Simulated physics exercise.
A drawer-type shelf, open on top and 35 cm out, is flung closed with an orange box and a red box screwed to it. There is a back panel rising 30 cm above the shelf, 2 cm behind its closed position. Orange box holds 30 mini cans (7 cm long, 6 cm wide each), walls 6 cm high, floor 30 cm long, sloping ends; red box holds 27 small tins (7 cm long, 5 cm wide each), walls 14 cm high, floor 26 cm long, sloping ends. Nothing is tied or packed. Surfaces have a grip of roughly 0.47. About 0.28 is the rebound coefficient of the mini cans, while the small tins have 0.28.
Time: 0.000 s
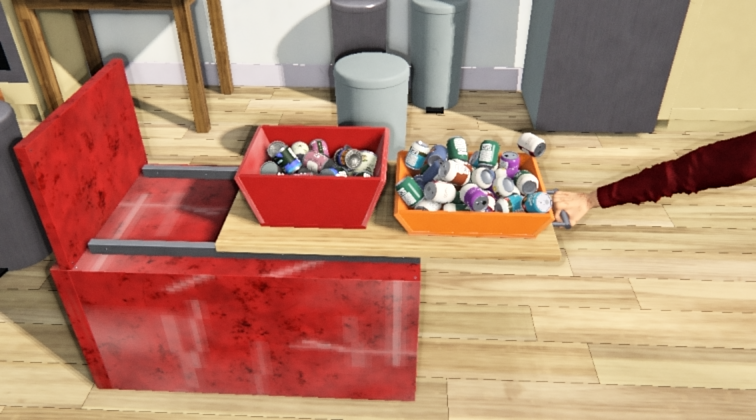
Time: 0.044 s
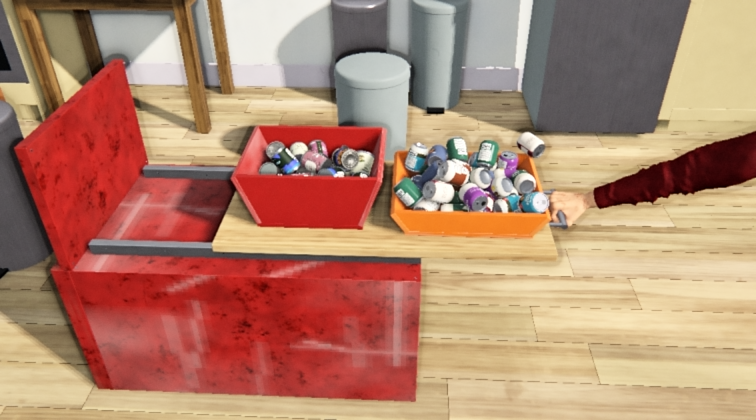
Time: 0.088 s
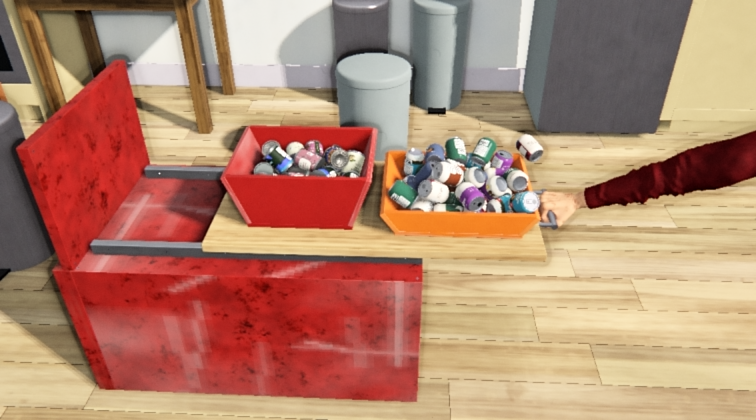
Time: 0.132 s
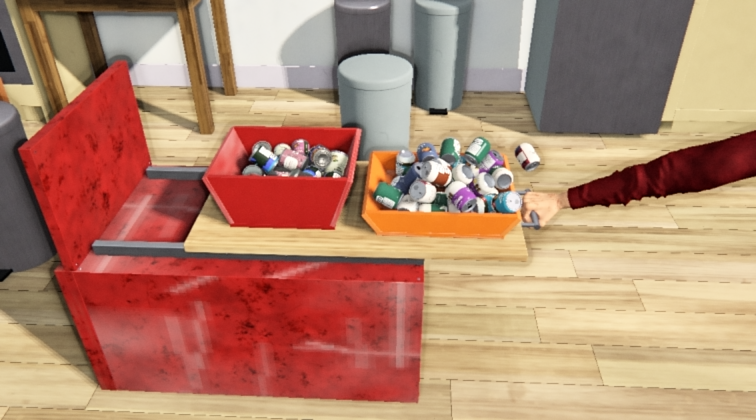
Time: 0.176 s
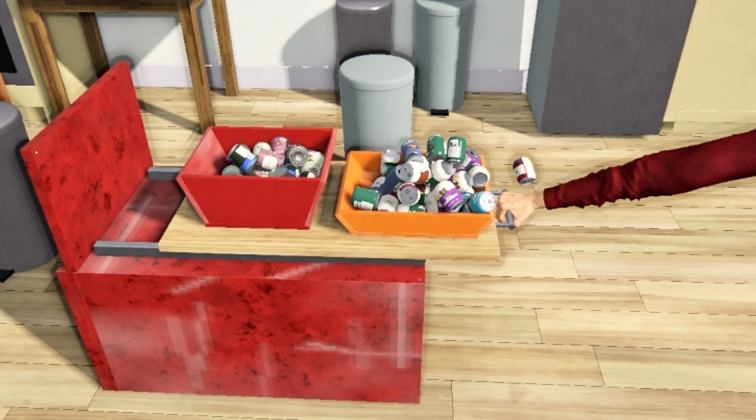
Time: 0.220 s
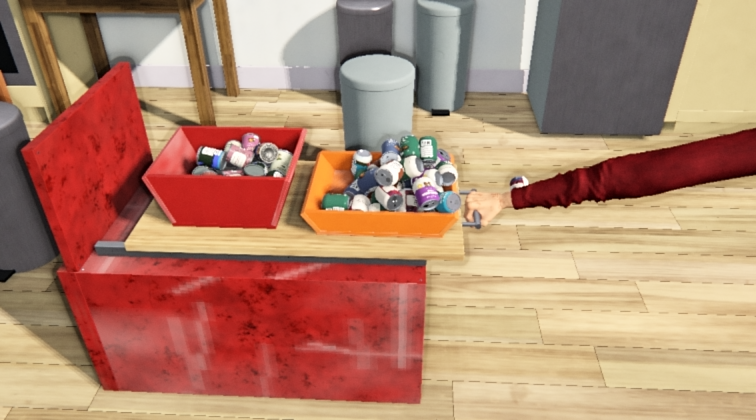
In a kitchen, a hand pushed a wooden shelf holding a red box and an orange box of small cans left into a red chest, and one can left the orange box's right side.
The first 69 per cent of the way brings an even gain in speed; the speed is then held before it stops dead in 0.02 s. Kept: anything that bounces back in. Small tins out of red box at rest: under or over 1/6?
Under.
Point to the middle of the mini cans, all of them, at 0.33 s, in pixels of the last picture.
Around (335, 177) in pixels.
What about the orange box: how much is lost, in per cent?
Orange box: 40%.
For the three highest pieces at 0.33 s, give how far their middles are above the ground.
About 70 cm up, on average.
After 0.25 s, the shelf hits its stop.
After 0.33 s, orange box 28 in, 2 out and red box 27 in, 0 out.
After 0.45 s, orange box 23 in, 7 out and red box 27 in, 0 out.
After 0.67 s, orange box 20 in, 10 out and red box 25 in, 2 out.
Outcome (at 1.10 s), orange box 18 in, 12 out and red box 25 in, 2 out. Asked share, 2 of 27, 7 per cent.
